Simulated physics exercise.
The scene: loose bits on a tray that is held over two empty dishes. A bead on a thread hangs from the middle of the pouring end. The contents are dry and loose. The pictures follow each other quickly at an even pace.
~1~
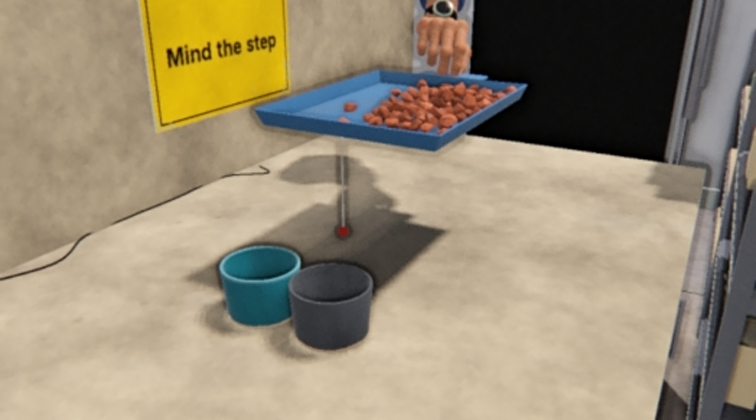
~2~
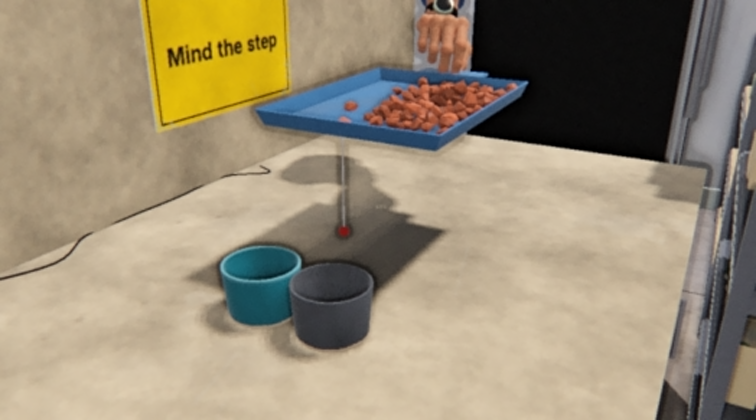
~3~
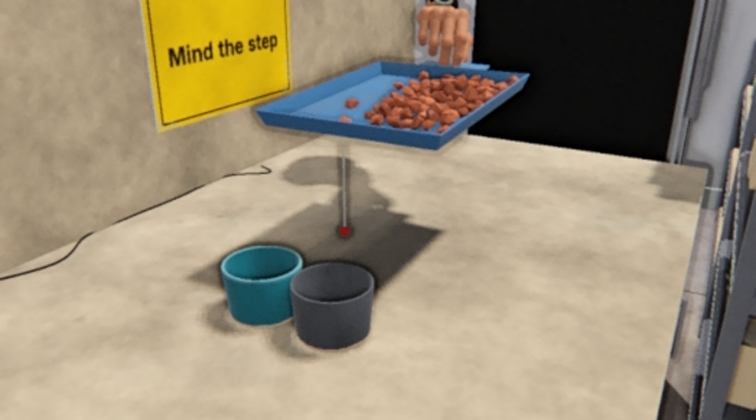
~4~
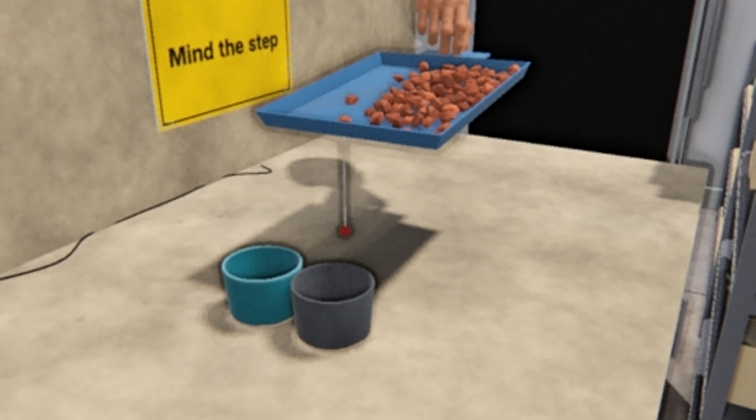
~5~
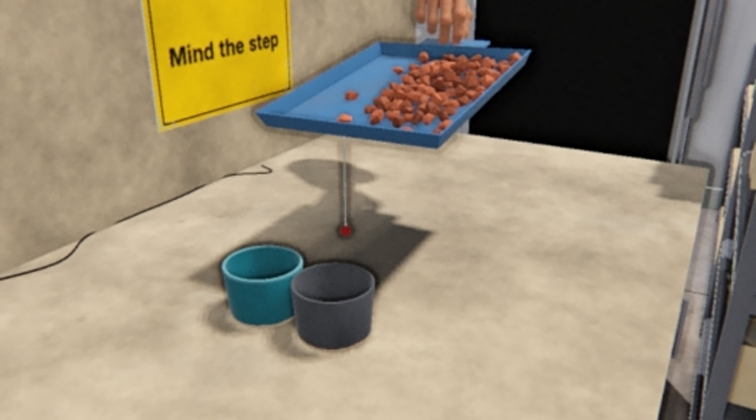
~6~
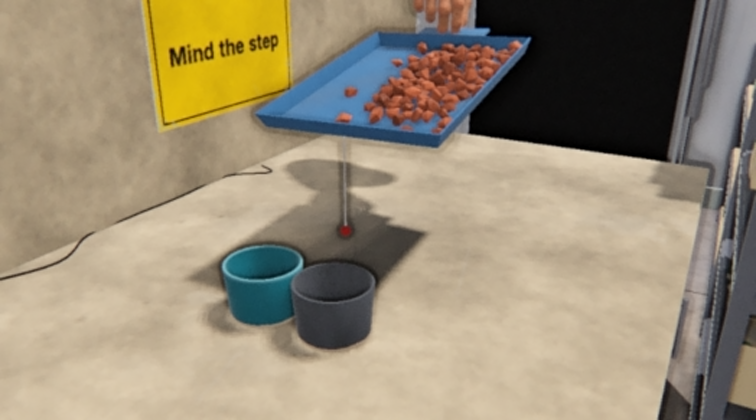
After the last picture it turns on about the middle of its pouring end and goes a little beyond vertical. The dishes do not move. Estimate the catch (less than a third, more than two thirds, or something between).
They take between a third and two thirds between them.
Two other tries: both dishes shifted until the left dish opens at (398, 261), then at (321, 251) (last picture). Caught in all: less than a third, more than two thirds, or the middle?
First less than a third, then in the middle band.
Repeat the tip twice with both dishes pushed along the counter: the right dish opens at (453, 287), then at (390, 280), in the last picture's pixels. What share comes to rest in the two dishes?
The first gives 20 %, the second 60 %.
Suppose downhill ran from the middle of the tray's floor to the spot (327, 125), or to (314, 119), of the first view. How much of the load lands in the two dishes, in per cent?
First some 20, then 0 per cent.
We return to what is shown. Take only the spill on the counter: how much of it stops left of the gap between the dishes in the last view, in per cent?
It comes to 50 per cent or so.
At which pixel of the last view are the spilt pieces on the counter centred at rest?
Close to (302, 291).
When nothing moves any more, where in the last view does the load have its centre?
Close to (307, 311).
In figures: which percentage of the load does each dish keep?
Left dish near 20 in a hundred; right dish near 30.
Just after the last frame, tray tipped steeply; almost all on the tray; just a few in the right dish; about a tenth in the air.
A moment on, tray tipped right over; roughly half on the tray; about a tenth in the right dish; about a tenth in the left dish; roughly a quarter outside both; about a tenth in the air.
Further on, tray tipped past a quarter turn; roughly a third in the right dish; roughly a quarter in the left dish; roughly half outside both.
When it is over, tray tipped past a quarter turn; roughly a third in the right dish; roughly a quarter in the left dish; roughly half outside both.
